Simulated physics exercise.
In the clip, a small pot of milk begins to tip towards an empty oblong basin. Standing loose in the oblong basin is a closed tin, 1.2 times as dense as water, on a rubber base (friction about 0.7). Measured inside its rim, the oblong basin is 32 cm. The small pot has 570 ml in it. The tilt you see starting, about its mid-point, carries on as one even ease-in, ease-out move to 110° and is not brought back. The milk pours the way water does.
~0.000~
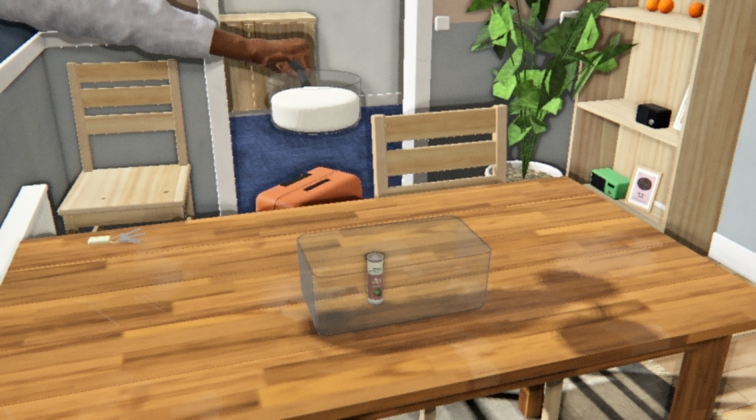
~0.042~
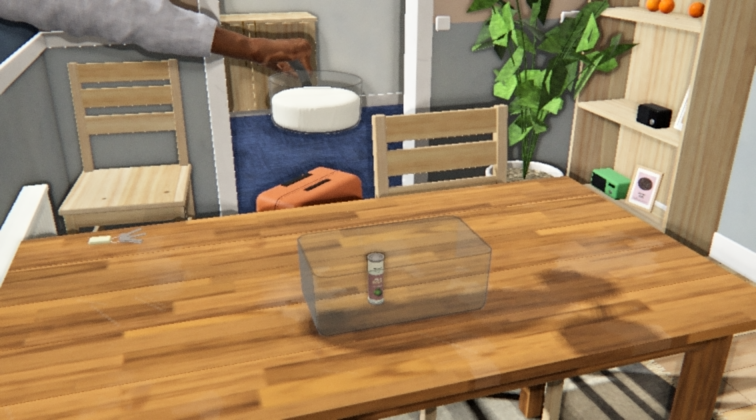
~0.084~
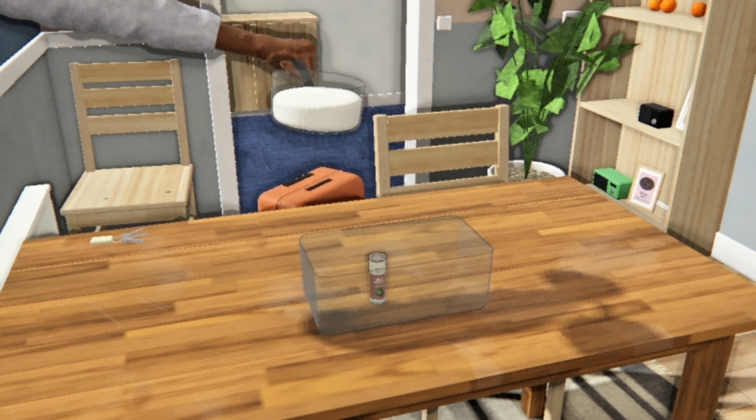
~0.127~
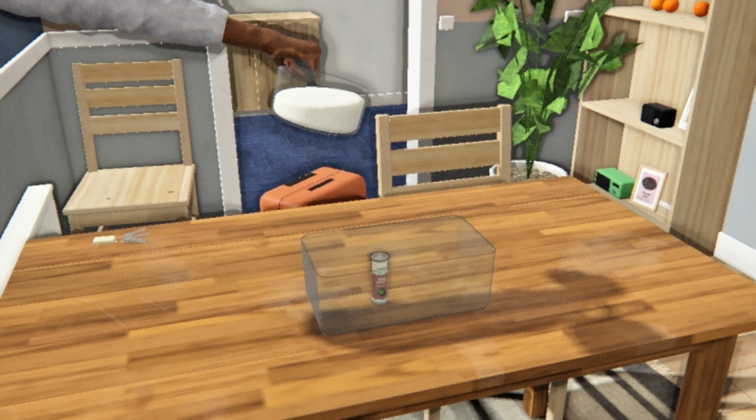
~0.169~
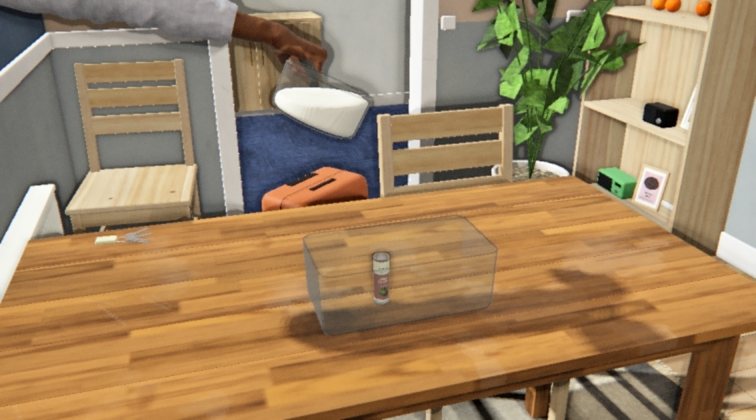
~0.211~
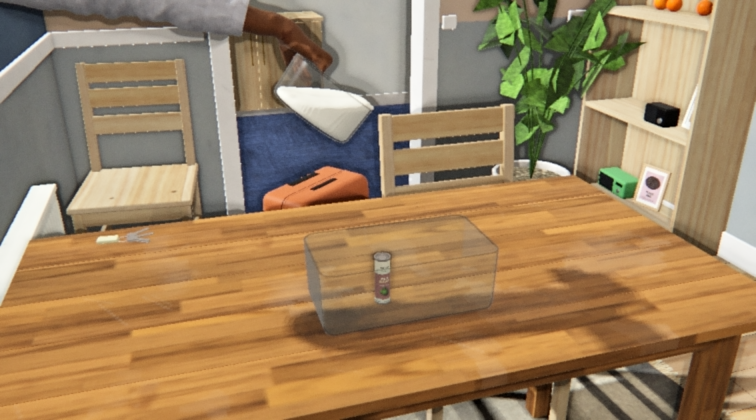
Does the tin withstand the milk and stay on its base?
It is tipped over.
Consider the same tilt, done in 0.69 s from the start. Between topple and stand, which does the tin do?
Result: Tin tipped over.
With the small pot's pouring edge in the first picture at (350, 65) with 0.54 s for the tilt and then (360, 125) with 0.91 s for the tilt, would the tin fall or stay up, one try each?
Run one: It tumbles. Run two: It tumbles.
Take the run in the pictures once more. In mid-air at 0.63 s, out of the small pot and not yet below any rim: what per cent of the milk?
Airborne fraction: Approx. 12 %.
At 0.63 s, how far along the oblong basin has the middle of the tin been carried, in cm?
1 cm, roughly.
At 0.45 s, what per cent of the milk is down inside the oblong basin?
Close to 5 in a hundred.
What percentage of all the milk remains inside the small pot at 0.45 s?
18 %.
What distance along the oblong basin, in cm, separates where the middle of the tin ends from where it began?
Looks like roughly 6.0 cm in total.
Then, 0.45 s in, the tilt is 106° and 17 per cent is still to pour; the tin stands where it began.
Then, 0.63 s in, the tilt is 110° and 3 per cent is still to pour; the tin leans 5°.
Then, 0.82 s in, the tilt is 110° and 0 per cent is still to pour; the tin leans 13°.
Then, 1.02 s in, the tilt is 110° and 0 per cent is still to pour; the tin leans 54°.
Finally, the tin lies on its side.
